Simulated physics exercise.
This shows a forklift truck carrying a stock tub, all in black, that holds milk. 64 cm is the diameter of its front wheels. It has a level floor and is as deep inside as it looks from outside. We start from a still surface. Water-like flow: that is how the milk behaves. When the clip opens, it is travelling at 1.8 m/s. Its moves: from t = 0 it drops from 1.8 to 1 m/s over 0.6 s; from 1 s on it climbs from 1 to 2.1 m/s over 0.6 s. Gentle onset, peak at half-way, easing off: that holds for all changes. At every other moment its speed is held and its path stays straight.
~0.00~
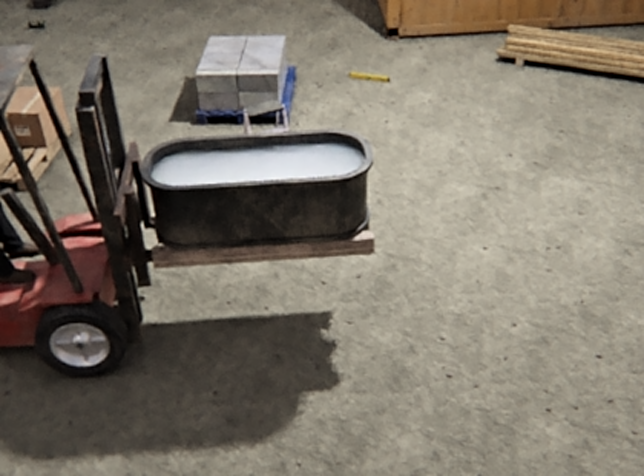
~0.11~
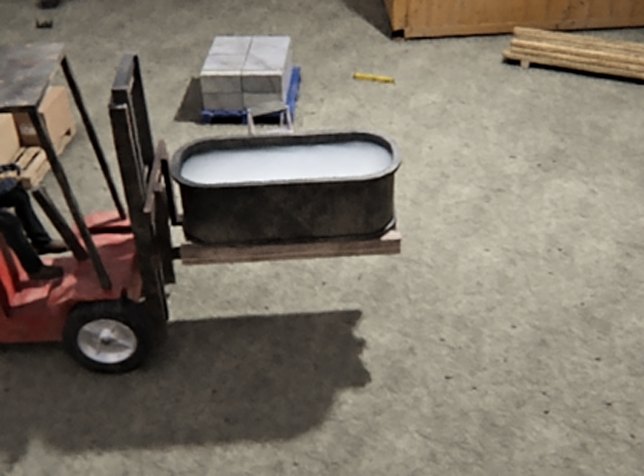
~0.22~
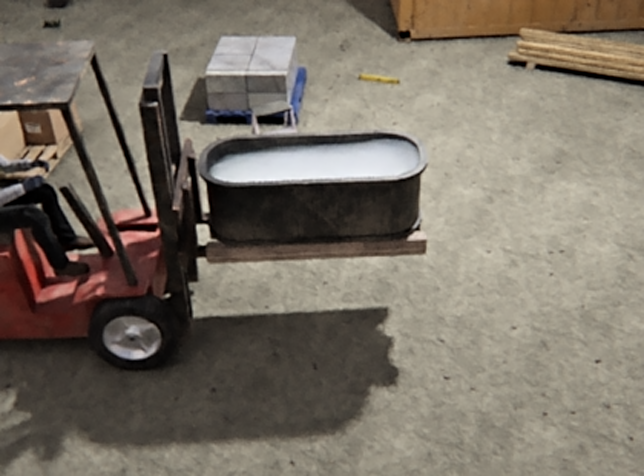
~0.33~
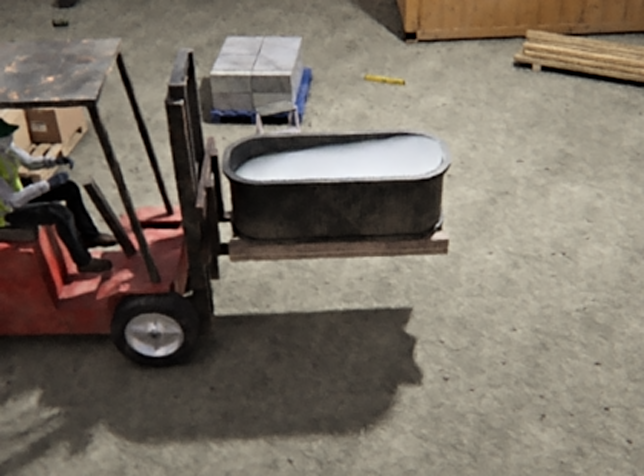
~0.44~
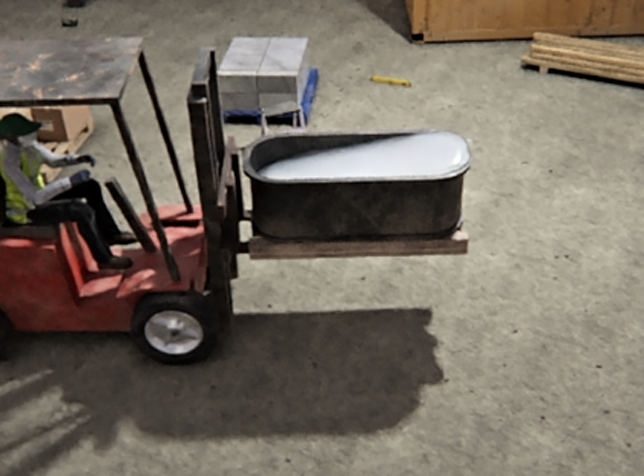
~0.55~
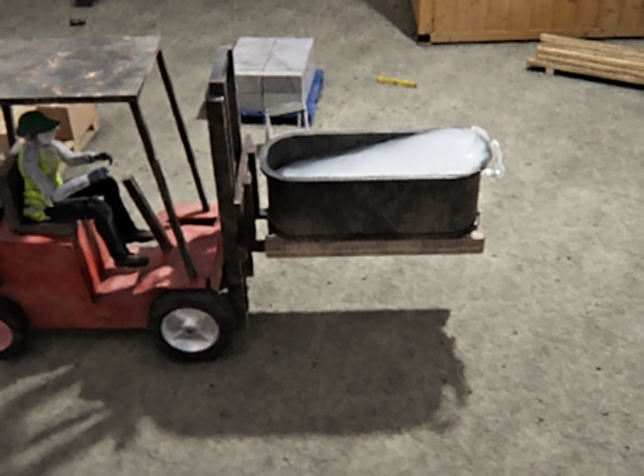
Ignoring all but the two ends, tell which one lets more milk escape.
I expect the bigger spill on the left in the picture.
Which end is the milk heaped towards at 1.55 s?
Towards the aft end.
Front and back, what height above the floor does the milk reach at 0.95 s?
Front reads 48 centimetres, back reads 32 centimetres.
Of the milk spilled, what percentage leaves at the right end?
Roughly 20 in a hundred.
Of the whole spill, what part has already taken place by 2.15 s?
About 80 %.
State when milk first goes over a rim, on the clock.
About 0.8 s.
Then, 0.95 s in, front 47 cm, middle 39 cm, back 32 cm above the floor; the loss stands at 3 per cent, over the right end, a little elsewhere.
Then, 1.55 s in, front 15 cm, middle 32 cm, back 69 cm above the floor; the loss stands at 4 per cent, over the right end, a little elsewhere.
Then, 2.15 s in, front 40 cm, middle 31 cm, back 35 cm above the floor; the loss stands at 19 per cent, over the left end, a little elsewhere.
Then, 4.59 s in, the loss stands at 25 per cent, over the left end and the right end, a little elsewhere; the right end has passed 5 per cent and the left end 14.
